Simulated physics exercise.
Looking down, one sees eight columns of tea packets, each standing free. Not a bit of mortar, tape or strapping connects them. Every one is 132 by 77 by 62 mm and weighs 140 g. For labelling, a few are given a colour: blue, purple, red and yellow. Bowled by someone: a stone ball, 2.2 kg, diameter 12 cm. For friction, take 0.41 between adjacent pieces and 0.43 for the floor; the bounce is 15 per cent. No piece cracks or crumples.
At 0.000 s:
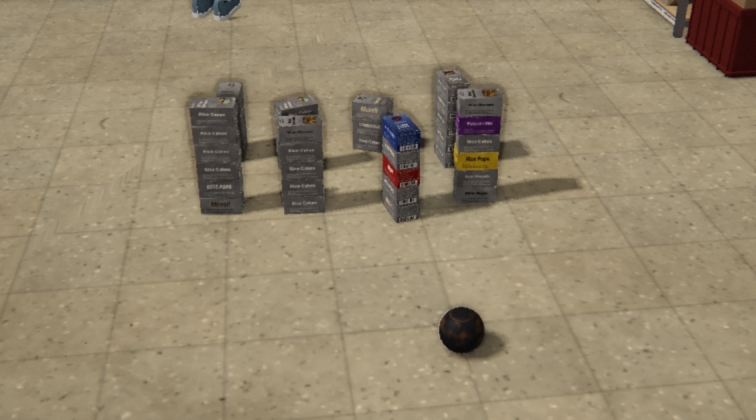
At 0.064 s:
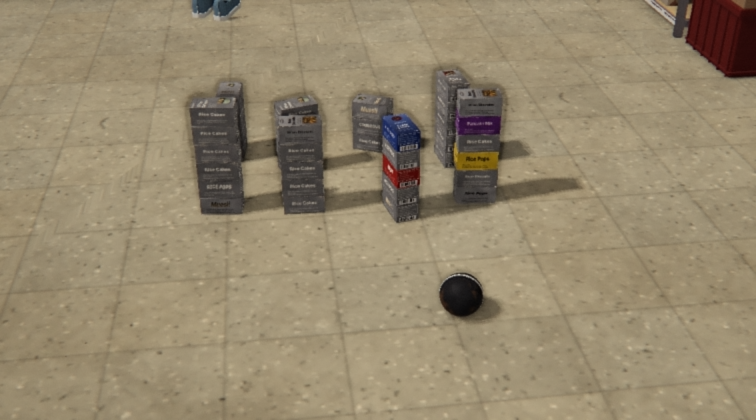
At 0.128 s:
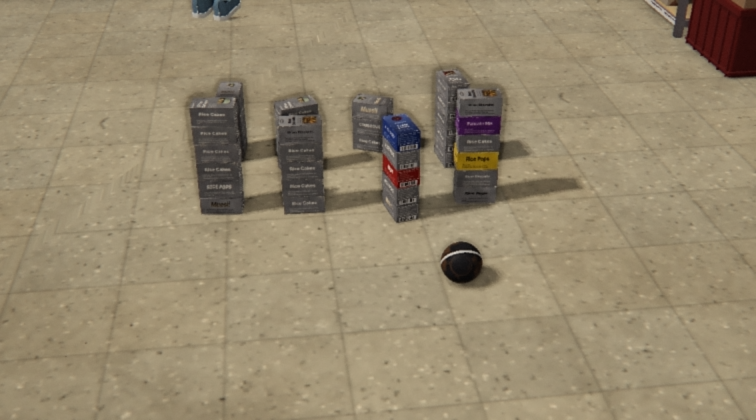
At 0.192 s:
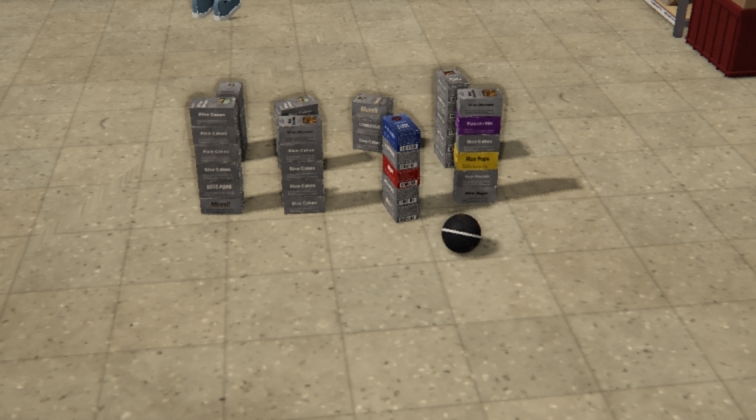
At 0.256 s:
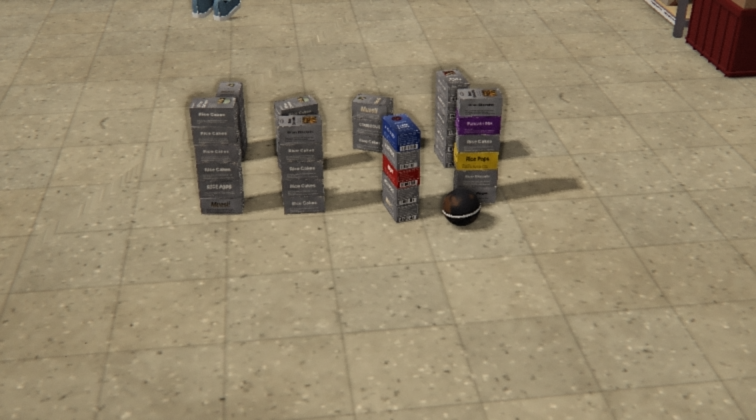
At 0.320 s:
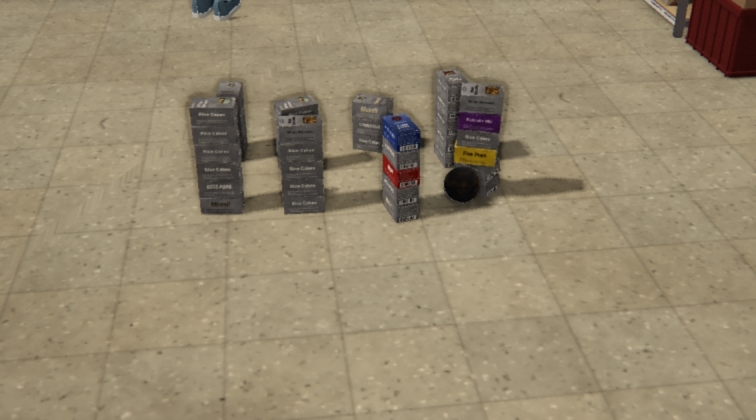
Stacks of mostly grey packets stood on a tiled floor as a dark ball rolled away from the viewer, passed right of the red and blue stack, and bumped the right-hand stack, tilting it slightly.
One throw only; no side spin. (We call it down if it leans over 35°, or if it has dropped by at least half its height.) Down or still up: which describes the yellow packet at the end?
Most likely it is taken down.
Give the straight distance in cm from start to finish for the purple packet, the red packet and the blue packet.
Purple 30, red 0, blue 0.
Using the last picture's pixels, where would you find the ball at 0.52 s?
(461, 138) or so.
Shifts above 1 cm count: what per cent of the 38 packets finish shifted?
30 %.
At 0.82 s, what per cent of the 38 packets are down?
25 %.
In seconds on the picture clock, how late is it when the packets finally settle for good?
1.0 s, roughly.
After 0.42 s, ball still moving; none of the 38 packets down, 11 disturbed; yellow packet 32° from how it stood, 21 mm lower; purple packet 25° from how it stood.
After 0.52 s, ball still moving; 4 of the 38 packets down; yellow packet 11° from how it stood, 12 cm lower; purple packet 17° from how it stood, 13 cm lower.
After 0.66 s, ball still moving; 9 of the 38 packets down; yellow packet 12 cm lower; purple packet 60° from how it stood, 19 cm lower.
After 0.82 s, ball still moving; 9 of the 38 packets down; yellow packet 12 cm lower; purple packet on its side.
In the end (1.3 s), ball rolling away; 9 of the 38 packets down; yellow packet 12 cm lower; purple packet on its side; red packet unmoved. From the last view, middles, yellow packet near (480, 174), purple packet near (521, 203).
